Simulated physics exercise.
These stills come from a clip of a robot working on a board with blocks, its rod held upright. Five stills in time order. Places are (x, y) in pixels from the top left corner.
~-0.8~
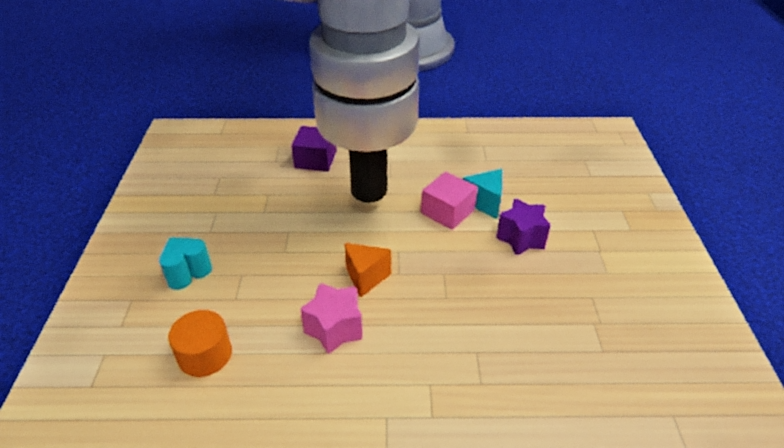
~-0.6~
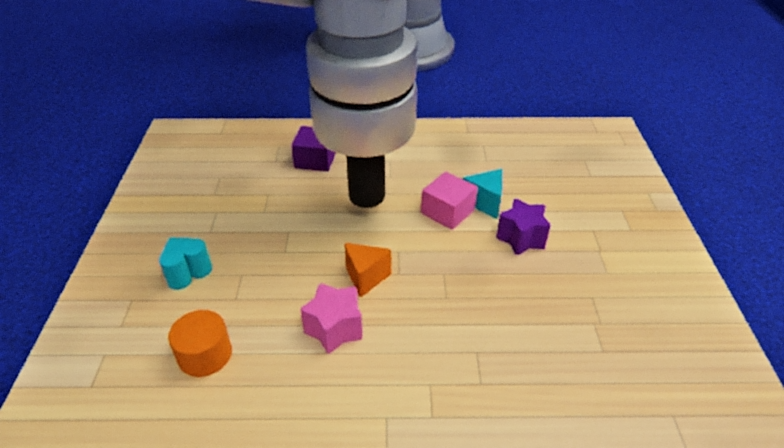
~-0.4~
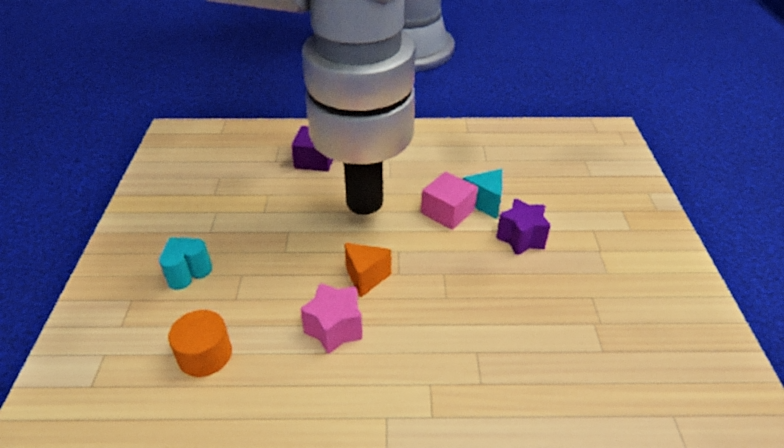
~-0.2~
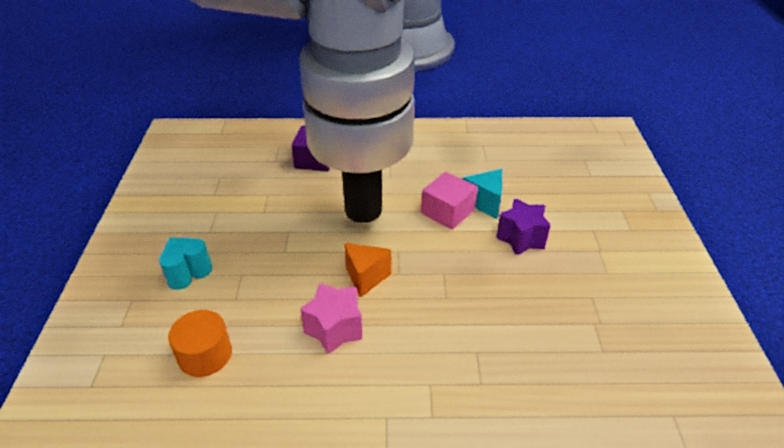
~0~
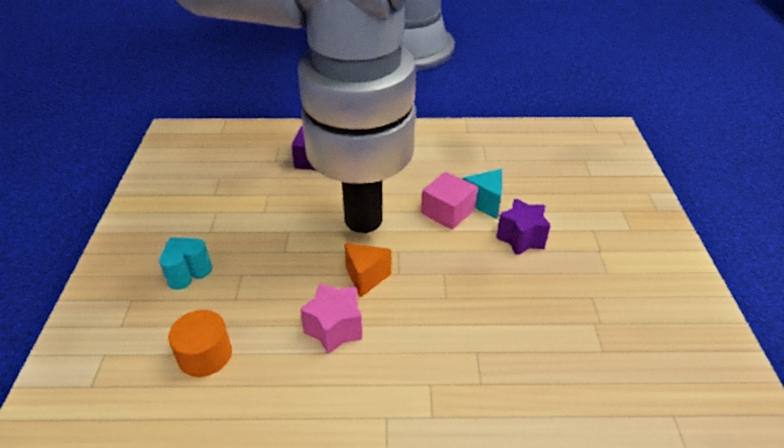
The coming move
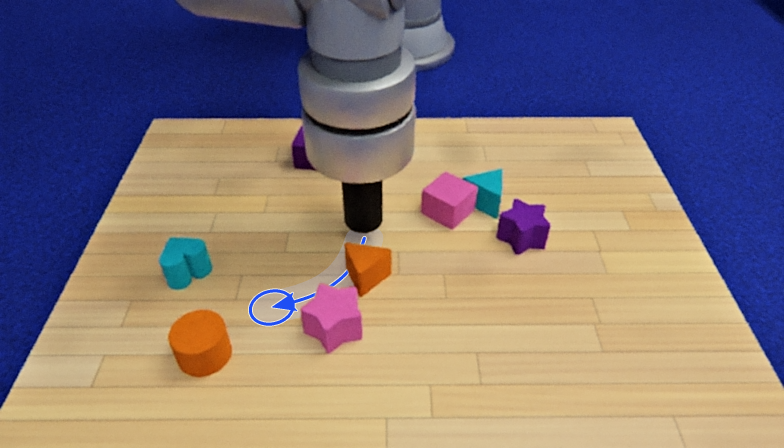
A robot arm moves its black rod slightly toward the orange triangular block, touching no blocks.
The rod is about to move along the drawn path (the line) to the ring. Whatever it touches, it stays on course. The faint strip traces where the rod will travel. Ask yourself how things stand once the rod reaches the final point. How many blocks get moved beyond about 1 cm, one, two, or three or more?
My count: 1.
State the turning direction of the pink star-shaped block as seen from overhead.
Viewed from above, counterclockwise.
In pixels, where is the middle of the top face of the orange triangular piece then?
Its top middle is near (361, 275).
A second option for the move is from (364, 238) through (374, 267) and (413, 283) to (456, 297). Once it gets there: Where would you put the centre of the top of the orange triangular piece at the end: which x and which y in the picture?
Answer: (377, 276).
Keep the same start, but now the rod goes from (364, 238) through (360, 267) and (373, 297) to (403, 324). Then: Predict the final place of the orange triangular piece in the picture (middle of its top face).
I expect it at (406, 332).
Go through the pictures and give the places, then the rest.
Tip of the rod (369, 192), middles of tops, orange cylinder (197, 331), pink star-shaped block (333, 304), orange triangular piece (365, 255), in the first frame.
Rod (367, 198), nothing pushed, in the second frame.
Rod (365, 204), nothing pushed, in the third frame.
Rod (364, 212), nothing pushed, in the fourth frame.
Rod (364, 222), orange cylinder (197, 331), pink star-shaped block (333, 304), orange triangular piece (365, 255), in the fifth frame.
The line goes from (364, 238) by way of (350, 268) and (318, 293) to (272, 307).
What follows on the original path. One third of the way, rod (349, 252); orange triangular piece (364, 267), turned 40° anticlockwise.
Two thirds of the way, rod (315, 277); orange triangular piece (361, 275), turned 65° anticlockwise.
At the end, rod (268, 290); orange cylinder unmoved; pink star-shaped block (328, 307), turned 20° anticlockwise; orange triangular piece (361, 275), turned 65° anticlockwise.
